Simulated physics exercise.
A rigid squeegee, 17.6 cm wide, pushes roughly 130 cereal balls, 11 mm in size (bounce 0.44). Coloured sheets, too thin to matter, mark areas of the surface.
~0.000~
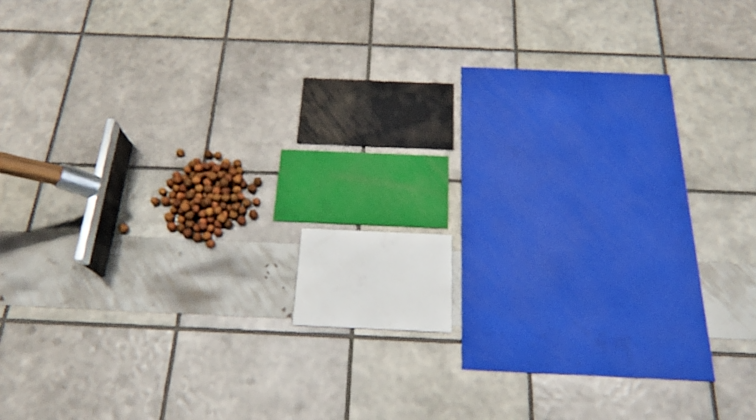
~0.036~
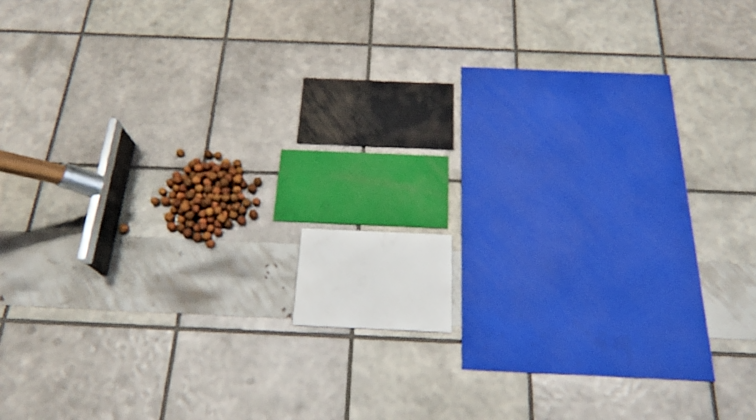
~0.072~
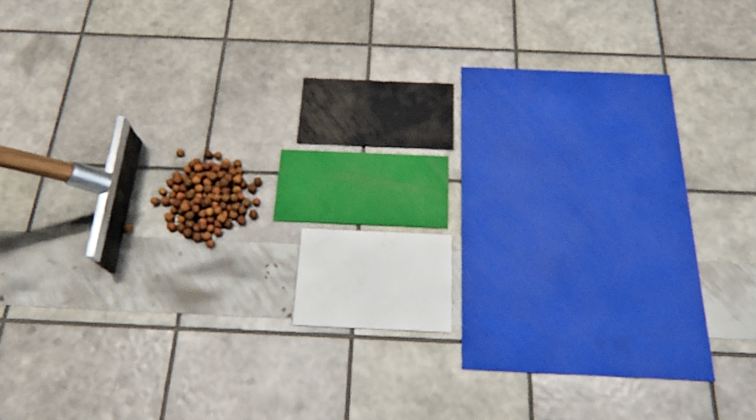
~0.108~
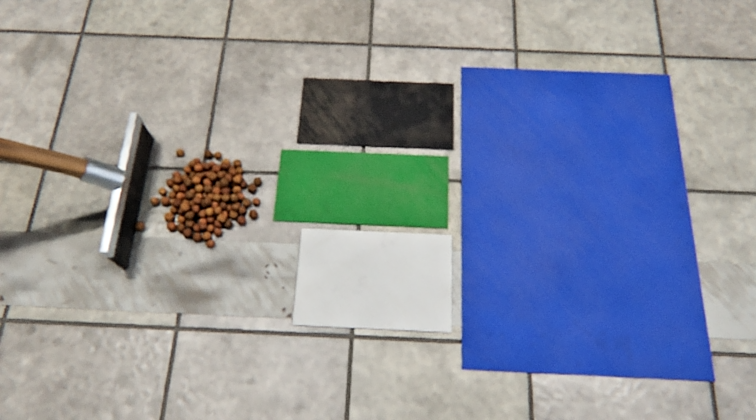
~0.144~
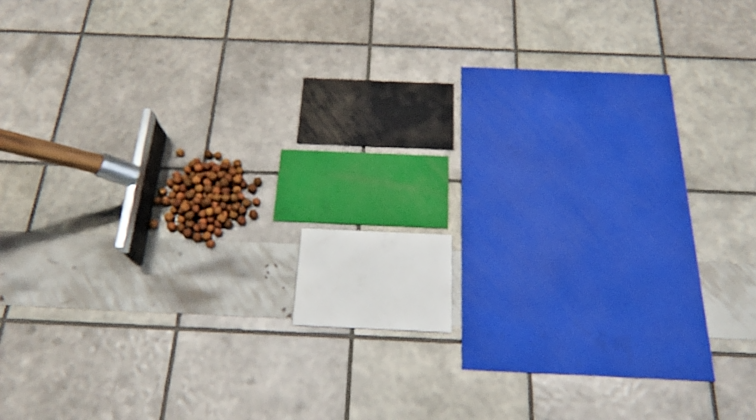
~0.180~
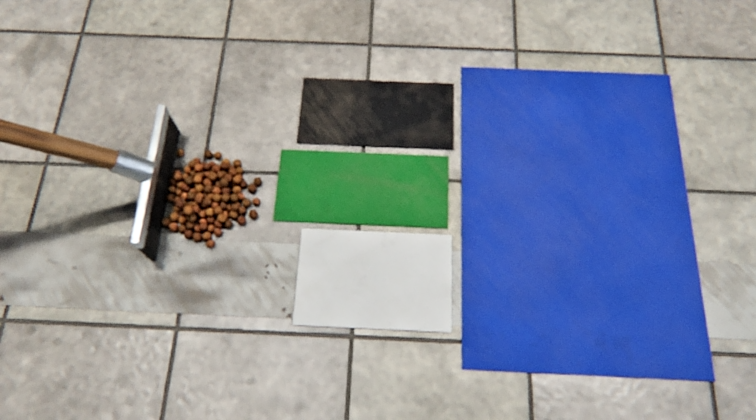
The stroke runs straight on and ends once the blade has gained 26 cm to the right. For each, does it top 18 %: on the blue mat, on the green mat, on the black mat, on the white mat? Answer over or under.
On the blue mat: Under; on the green mat: Over; on the black mat: Over; on the white mat: Under.
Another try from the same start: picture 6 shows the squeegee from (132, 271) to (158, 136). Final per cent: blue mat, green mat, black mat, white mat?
Blue mat 0, green mat 40, black mat 0, white mat 45.
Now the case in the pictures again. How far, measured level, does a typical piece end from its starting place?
Roughly 20 cm.
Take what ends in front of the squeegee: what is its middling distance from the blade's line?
Roughly 3 cm.
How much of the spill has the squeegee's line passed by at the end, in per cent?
Some 20 per cent.
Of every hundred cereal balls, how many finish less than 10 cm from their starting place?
Some 15 per cent.
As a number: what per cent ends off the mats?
Some 25 per cent.
After 0.43 s, squeegee 18 cm from its start, spill 16 cm wide; green mat 40 %, off the mats 60 %.
Then, at 0.68 s, squeegee 28 cm from its start, spill 20 cm wide; green mat 45 %, black mat 25 %, off the mats 30 %.
After 0.90 s, squeegee 28 cm from its start, spill 20 cm wide; green mat 45 %, black mat 30 %, off the mats 25 %.
At rest (1.1 s), white mat 0 %, green mat 45 %, black mat 30 %, blue mat 0 %, off the mats 25 %.
